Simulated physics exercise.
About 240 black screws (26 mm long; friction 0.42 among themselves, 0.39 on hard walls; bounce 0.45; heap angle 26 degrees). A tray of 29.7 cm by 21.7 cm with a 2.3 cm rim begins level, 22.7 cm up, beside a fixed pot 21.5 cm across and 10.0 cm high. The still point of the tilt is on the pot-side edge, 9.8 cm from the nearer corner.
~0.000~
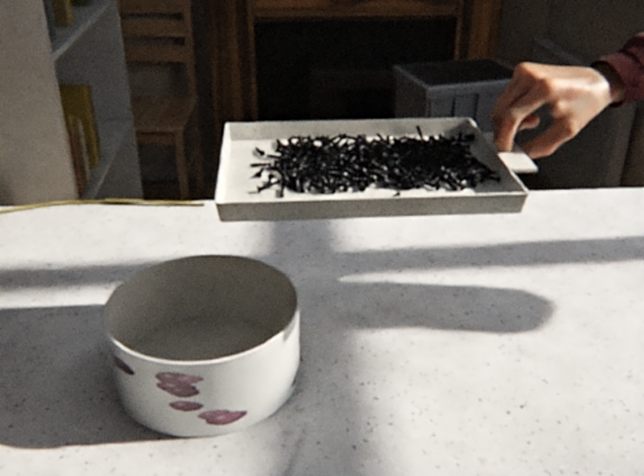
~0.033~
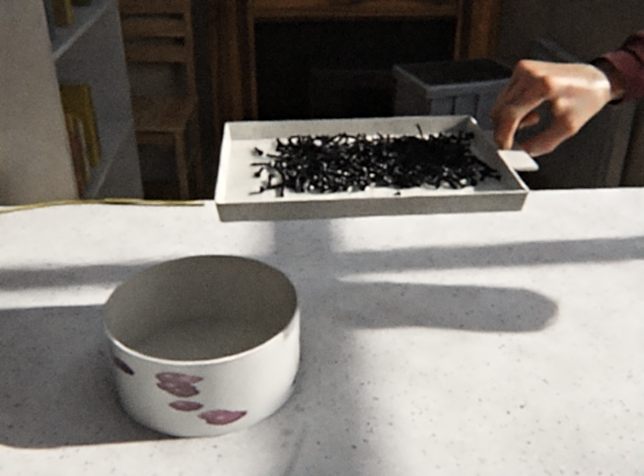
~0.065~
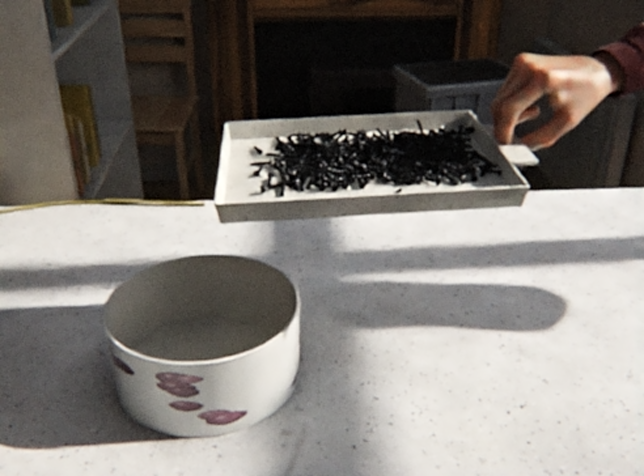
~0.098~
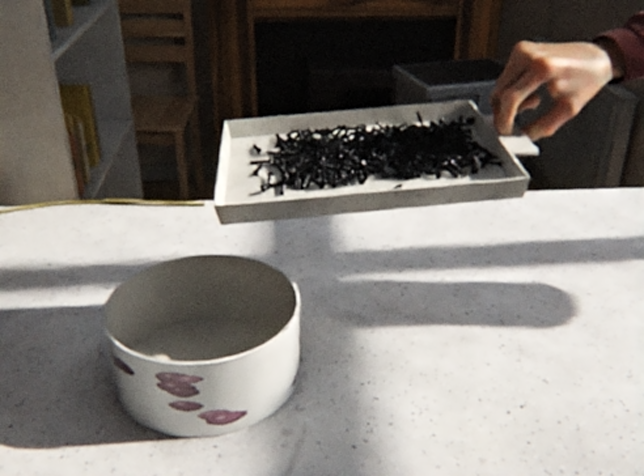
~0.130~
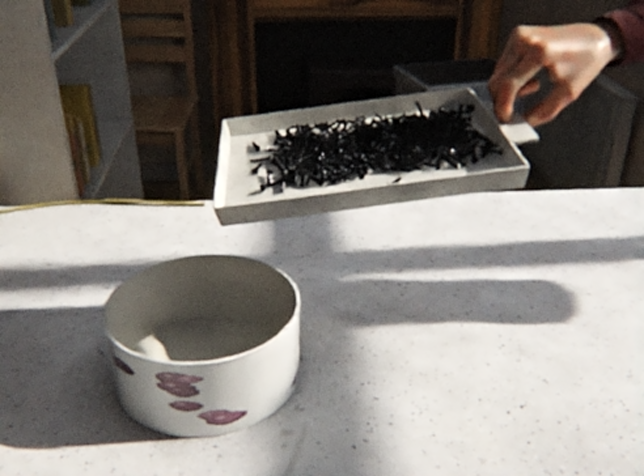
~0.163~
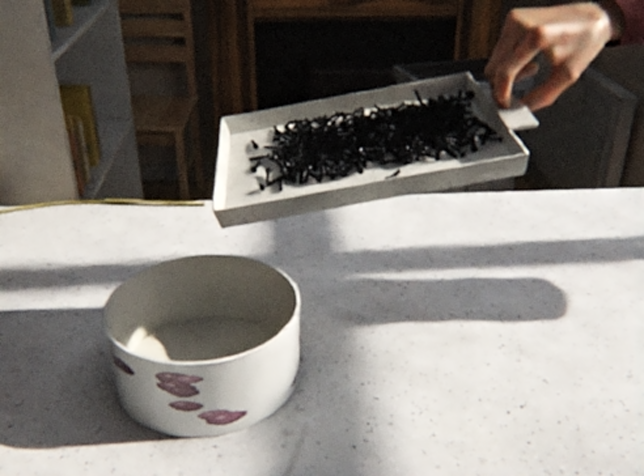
A hand slowly lifts the right end of a white tray of small black screws.
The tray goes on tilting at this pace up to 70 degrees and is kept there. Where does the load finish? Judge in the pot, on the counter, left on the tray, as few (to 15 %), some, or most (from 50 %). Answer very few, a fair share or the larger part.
In the pot: The larger part; on the counter: Very few; left on the tray: A fair share.
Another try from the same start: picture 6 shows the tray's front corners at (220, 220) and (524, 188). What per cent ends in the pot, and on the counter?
Pot 35, counter 35.
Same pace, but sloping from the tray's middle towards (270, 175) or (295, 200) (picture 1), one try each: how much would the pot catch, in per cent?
About 40 and 55 per cent.
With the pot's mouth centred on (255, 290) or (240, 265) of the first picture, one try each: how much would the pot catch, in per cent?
Some 30 and 15 per cent.
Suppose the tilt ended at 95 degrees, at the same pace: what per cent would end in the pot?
Then about 95 per cent.
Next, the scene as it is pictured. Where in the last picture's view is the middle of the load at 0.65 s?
Near (236, 166).
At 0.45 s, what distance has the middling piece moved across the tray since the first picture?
Roughly 3 cm.
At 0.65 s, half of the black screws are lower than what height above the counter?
Some 26 cm.
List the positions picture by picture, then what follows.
The first picture shows tray tilt 0 degrees, front corners at (219, 201) and (524, 192); middle of the pieces at (376, 163); pot at (202, 302).
The second picture shows tray tilt 0 degrees, front corners at (219, 201) and (524, 190); middle of the pieces at (376, 162).
The third picture shows tray tilt 2 degrees, front corners at (219, 202) and (524, 185); middle of the pieces at (376, 159).
The fourth picture shows tray tilt 4 degrees, front corners at (218, 203) and (525, 176), lowest corner left front; middle of the pieces at (376, 153).
The fifth picture shows tray tilt 7 degrees, front corners at (217, 206) and (524, 165), lowest corner left front; middle of the pieces at (375, 146).
The sixth picture shows tray tilt 10 degrees, front corners at (216, 208) and (524, 152), lowest corner left front; middle of the pieces at (374, 138); pot at (202, 302). Its pace works out near 100 degrees a second.
After 0.45 s, tilt 39 degrees; the tray holds 100 %, the pot 0 %.
After 0.65 s, tilt 60 degrees; the tray holds 100 %, the pot 0 %.
After 0.96 s, tilt 70 degrees; the tray holds 25 %, the pot 60 %.
By 2.2 s all is still; pot 75 %, counter 5 %, tray 20 %.
